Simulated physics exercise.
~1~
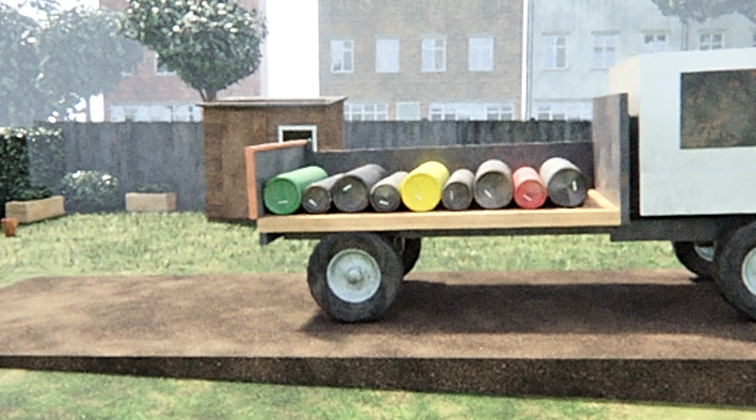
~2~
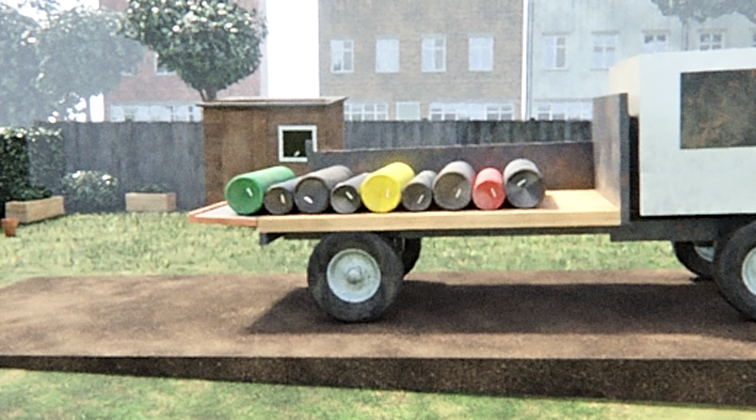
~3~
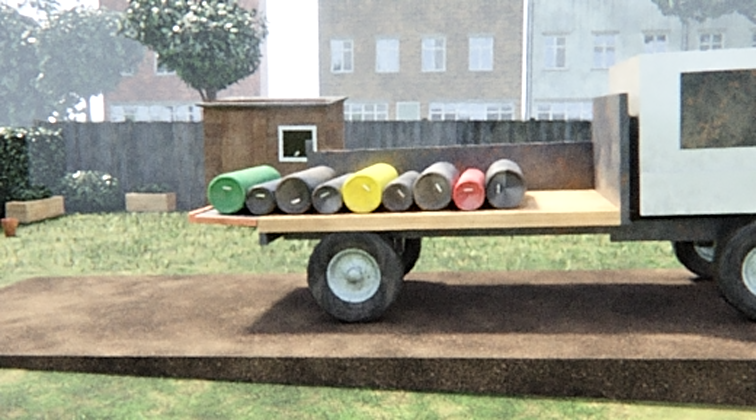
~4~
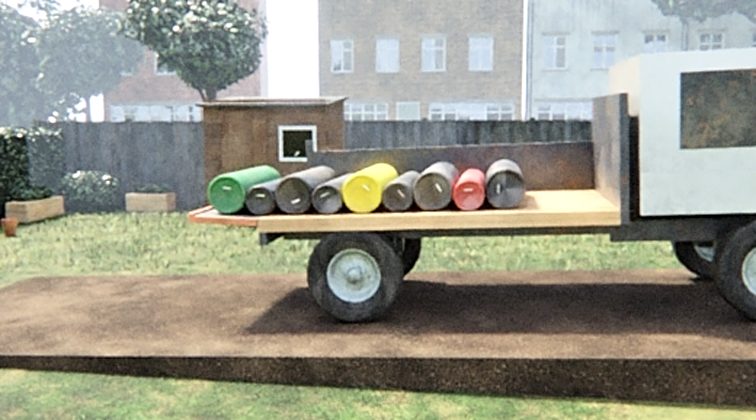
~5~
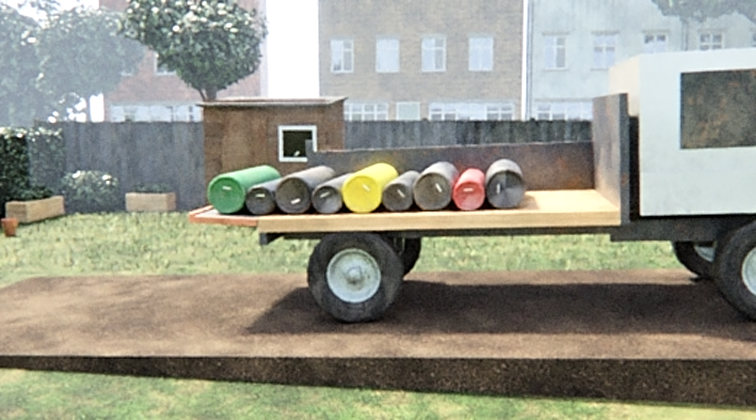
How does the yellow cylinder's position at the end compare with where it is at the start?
It ends up a short way further left, closer to the tailgate end, but it is still inside the truck bed.
